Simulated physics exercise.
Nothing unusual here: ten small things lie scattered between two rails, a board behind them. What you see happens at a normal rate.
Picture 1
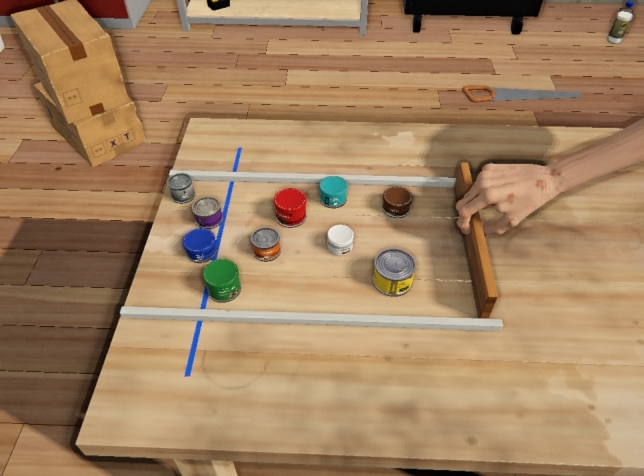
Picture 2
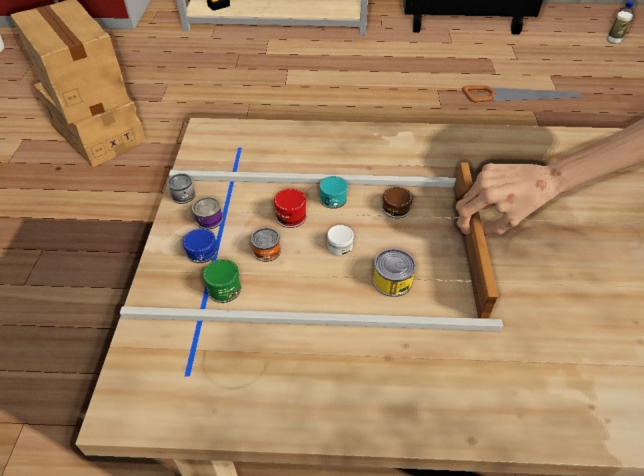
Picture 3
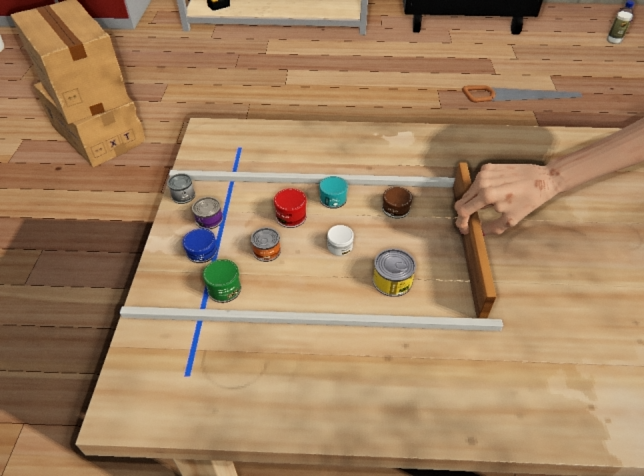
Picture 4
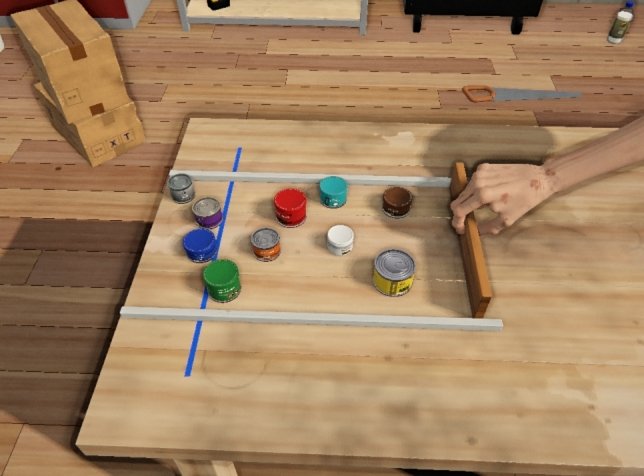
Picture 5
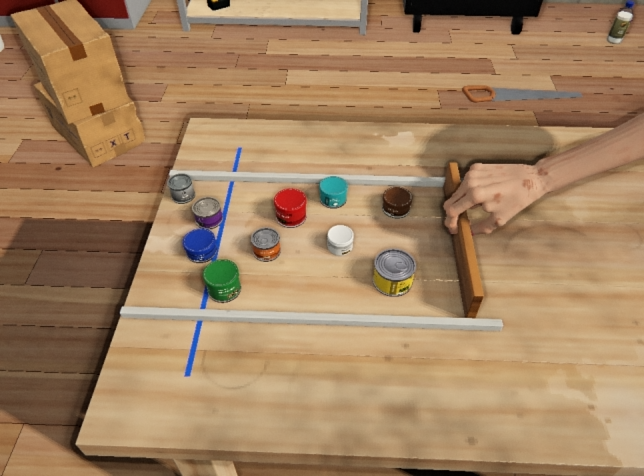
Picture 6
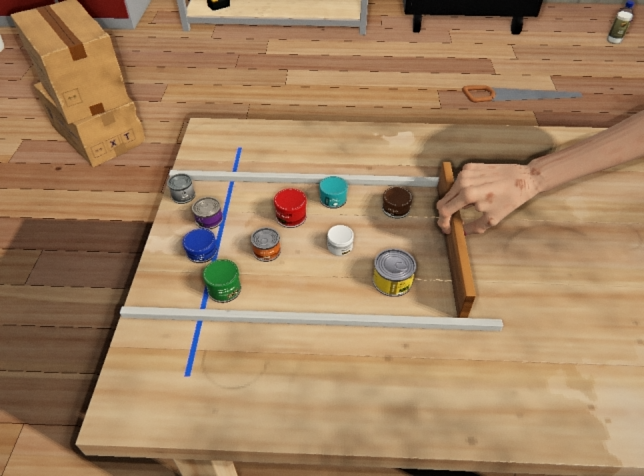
We see small paint tins in various colours scattered between two rails on a wooden table, near a blue line. A hand at the right holds a wooden board still, then slides it slightly left, while the tins stay in place.
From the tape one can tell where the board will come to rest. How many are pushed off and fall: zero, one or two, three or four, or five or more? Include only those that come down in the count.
The sweep fails to knock any off.
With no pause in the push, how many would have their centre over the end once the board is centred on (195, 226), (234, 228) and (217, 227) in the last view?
The numbers are 2, 0 and 0.
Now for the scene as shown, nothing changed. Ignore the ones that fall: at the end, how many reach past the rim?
It comes to 1.
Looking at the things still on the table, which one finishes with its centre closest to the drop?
It's the blue pot that ends nearest.
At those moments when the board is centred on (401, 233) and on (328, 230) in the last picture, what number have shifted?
The first number is 2, the next one 5.
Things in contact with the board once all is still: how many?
Counting them up gives 4.
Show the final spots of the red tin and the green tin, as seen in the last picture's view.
Near (190, 219) and (166, 290).
Early on, none off yet; grey pot at rest near (182, 189); purple tin at rest near (208, 213); blue pot at rest near (200, 246).
Finally, the number that fall off is zero.
